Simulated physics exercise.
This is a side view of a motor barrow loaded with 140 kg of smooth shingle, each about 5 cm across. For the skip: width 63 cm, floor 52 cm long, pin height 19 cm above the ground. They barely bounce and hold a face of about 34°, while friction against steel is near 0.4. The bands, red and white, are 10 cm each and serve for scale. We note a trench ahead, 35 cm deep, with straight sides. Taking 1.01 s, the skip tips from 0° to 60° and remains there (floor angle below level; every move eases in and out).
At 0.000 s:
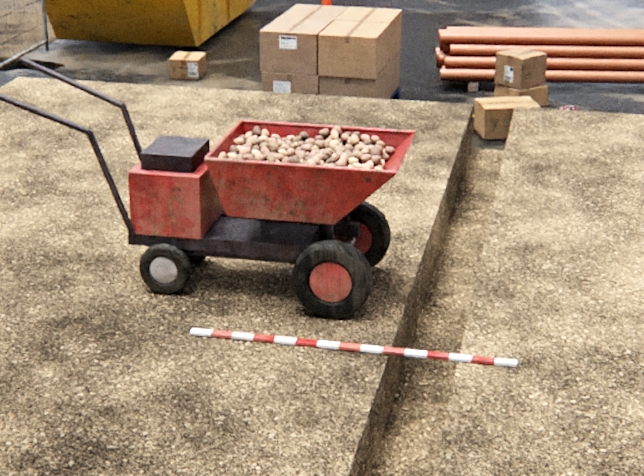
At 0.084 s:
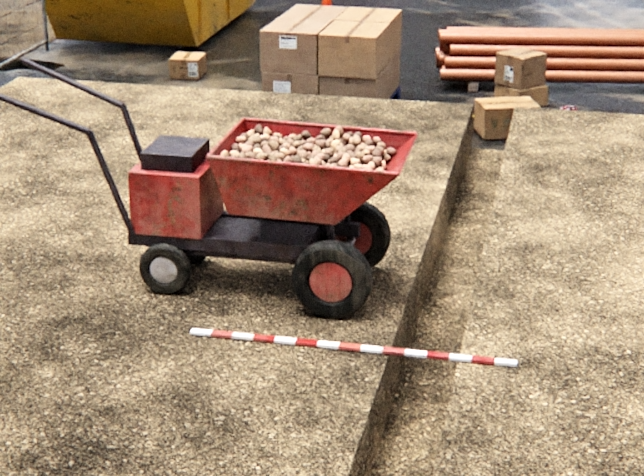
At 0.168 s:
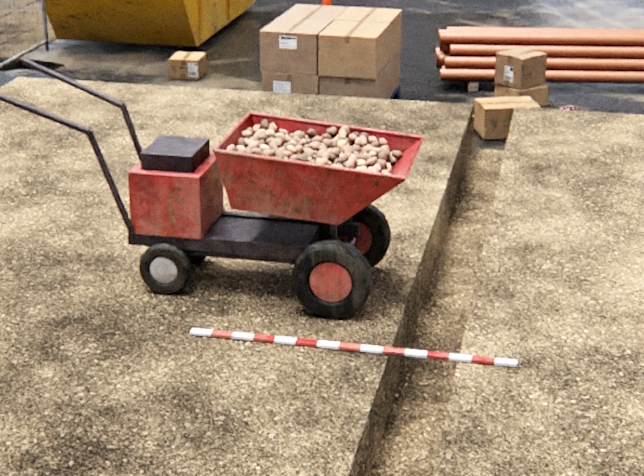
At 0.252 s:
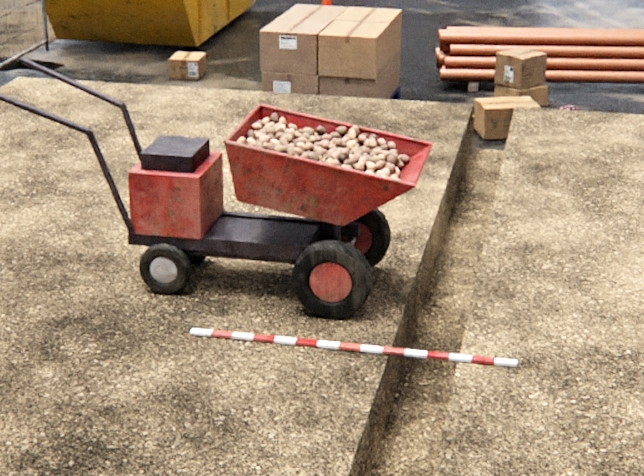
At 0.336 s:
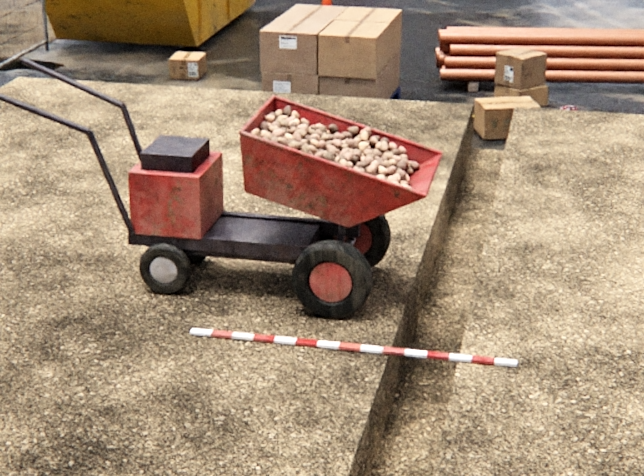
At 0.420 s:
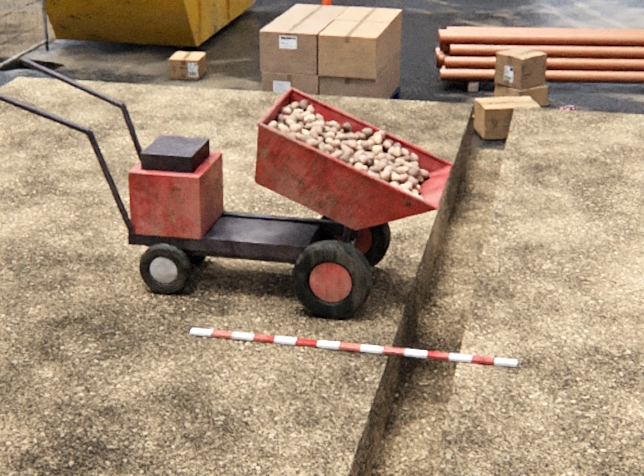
Red motor barrow standing beside a straight-sided trench, its skip of smooth stones steadily tilting forward and down to the right.
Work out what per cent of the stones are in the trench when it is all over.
It comes to roughly 17 per cent.
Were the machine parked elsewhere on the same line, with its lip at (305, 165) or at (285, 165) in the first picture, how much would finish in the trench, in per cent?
Roughly 95 percent for the first, and 80 percent for the second.
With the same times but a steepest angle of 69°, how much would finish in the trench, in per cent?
It would be close to 10 percent.
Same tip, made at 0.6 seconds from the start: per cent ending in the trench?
It'd be some 10 per cent.
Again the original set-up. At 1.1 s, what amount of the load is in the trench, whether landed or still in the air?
At that moment: Approx. 0 %.
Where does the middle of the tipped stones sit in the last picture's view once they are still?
In the last view, about (525, 305).
After 0.8 s the floor is at 51°; 100 % in the skip; the foremost stones are at (465, 226).
After 1.1 s the floor is at 60°; 69 % in the skip, 31 % past the trench; the foremost stones are at (550, 303).
After 1.5 s the floor is at 60°; 29 % in the skip, 71 % past the trench; the foremost stones are past the picture's edge.
After 3.4 s the floor is at 60°; 0 % in the skip, 17 % in the trench, 83 % past the trench; the foremost stones are past the picture's edge.
